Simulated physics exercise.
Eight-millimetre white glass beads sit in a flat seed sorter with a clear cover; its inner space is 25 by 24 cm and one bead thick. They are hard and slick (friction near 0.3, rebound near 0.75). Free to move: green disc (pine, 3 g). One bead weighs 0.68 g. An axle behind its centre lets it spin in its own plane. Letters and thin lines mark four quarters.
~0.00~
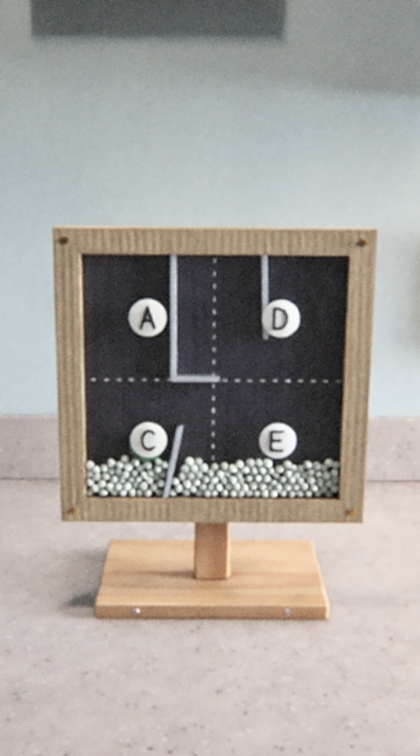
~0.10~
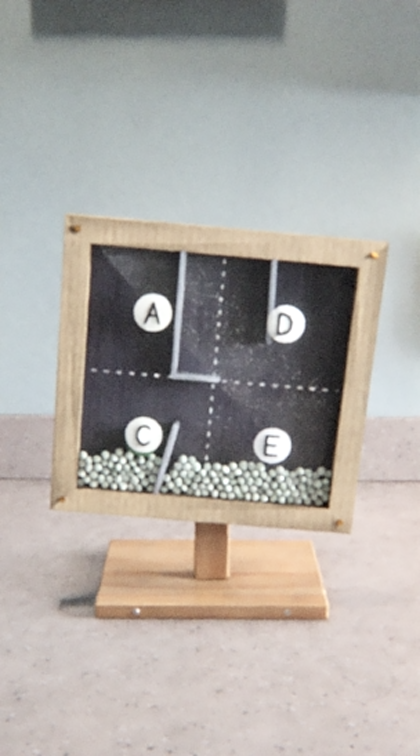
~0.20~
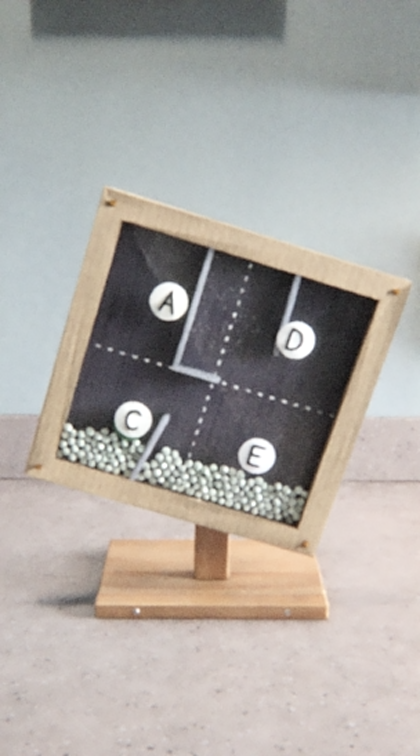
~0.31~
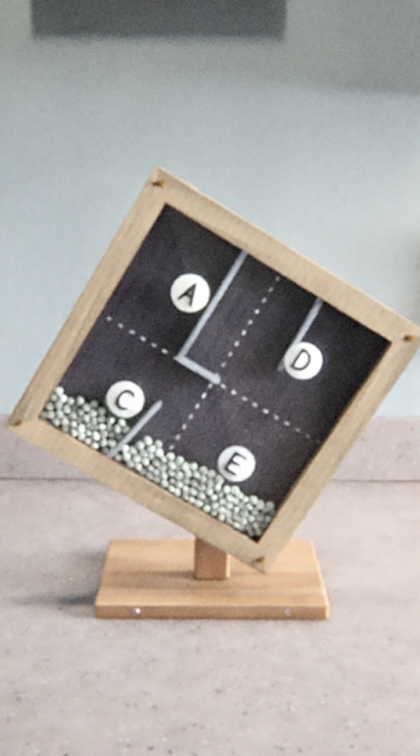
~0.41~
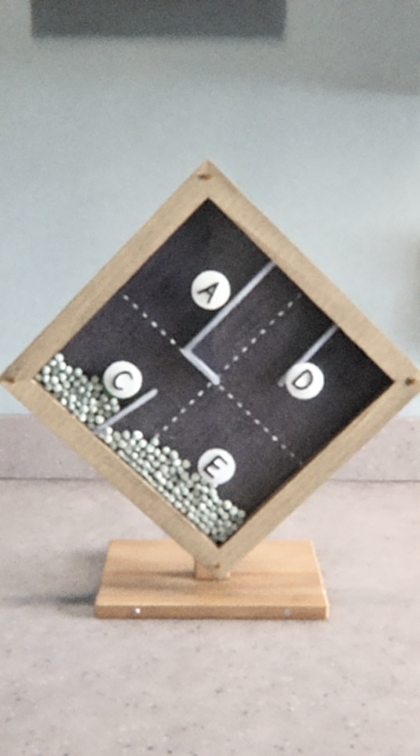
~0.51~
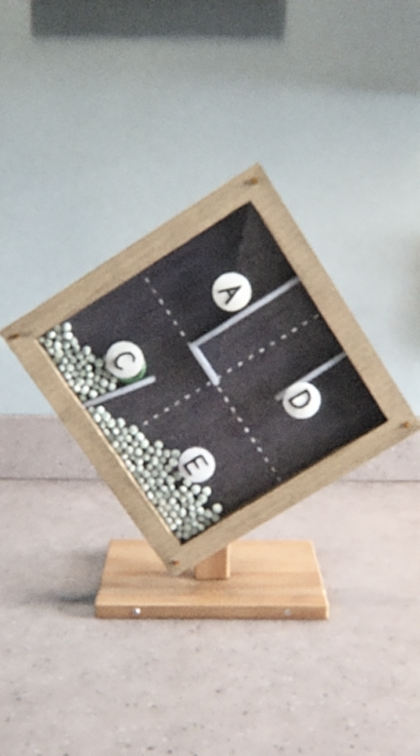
At the start, a wood-framed dark panel marked A, C, D and E stands level on its base, with small pale beads lining the bottom. The panel then turns clockwise well past a diagonal pose, its beaded edge swinging up to the left and the beads staying bunched along it.
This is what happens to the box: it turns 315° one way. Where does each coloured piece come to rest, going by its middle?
Green disc: E.
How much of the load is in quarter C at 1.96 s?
Roughly 0 per cent.
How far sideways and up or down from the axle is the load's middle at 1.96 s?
About 9 cm left and 1 cm above.
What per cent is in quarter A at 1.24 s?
About 10 per cent.
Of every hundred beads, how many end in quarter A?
Roughly 35 per cent.
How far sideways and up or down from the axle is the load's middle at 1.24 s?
Some 4 cm left and 8 cm below.
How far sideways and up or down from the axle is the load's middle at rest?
Some 1 cm right and 5 cm below.
By 1.24 s, it stands 151° clockwise; the beads' middle is 4 cm left of and 8 cm below the centre; A 10 %, D 75 %, E 15 %; green disc in D.
By 1.96 s, it has come round 244° clockwise; the beads' middle is 9 cm left of and 1 cm above the centre; A 30 %, D 70 %; green disc in D.
By 2.58 s, it has come round 315° clockwise; the beads' middle is in line with and 3 cm below the centre; A 40 %, C 30 %, D 5 %, E 20 %; green disc in E.
At rest by 4.2 s, it has come round 315° clockwise; A 35 %, C 45 %, D 0 %, E 20 %; green disc in E.
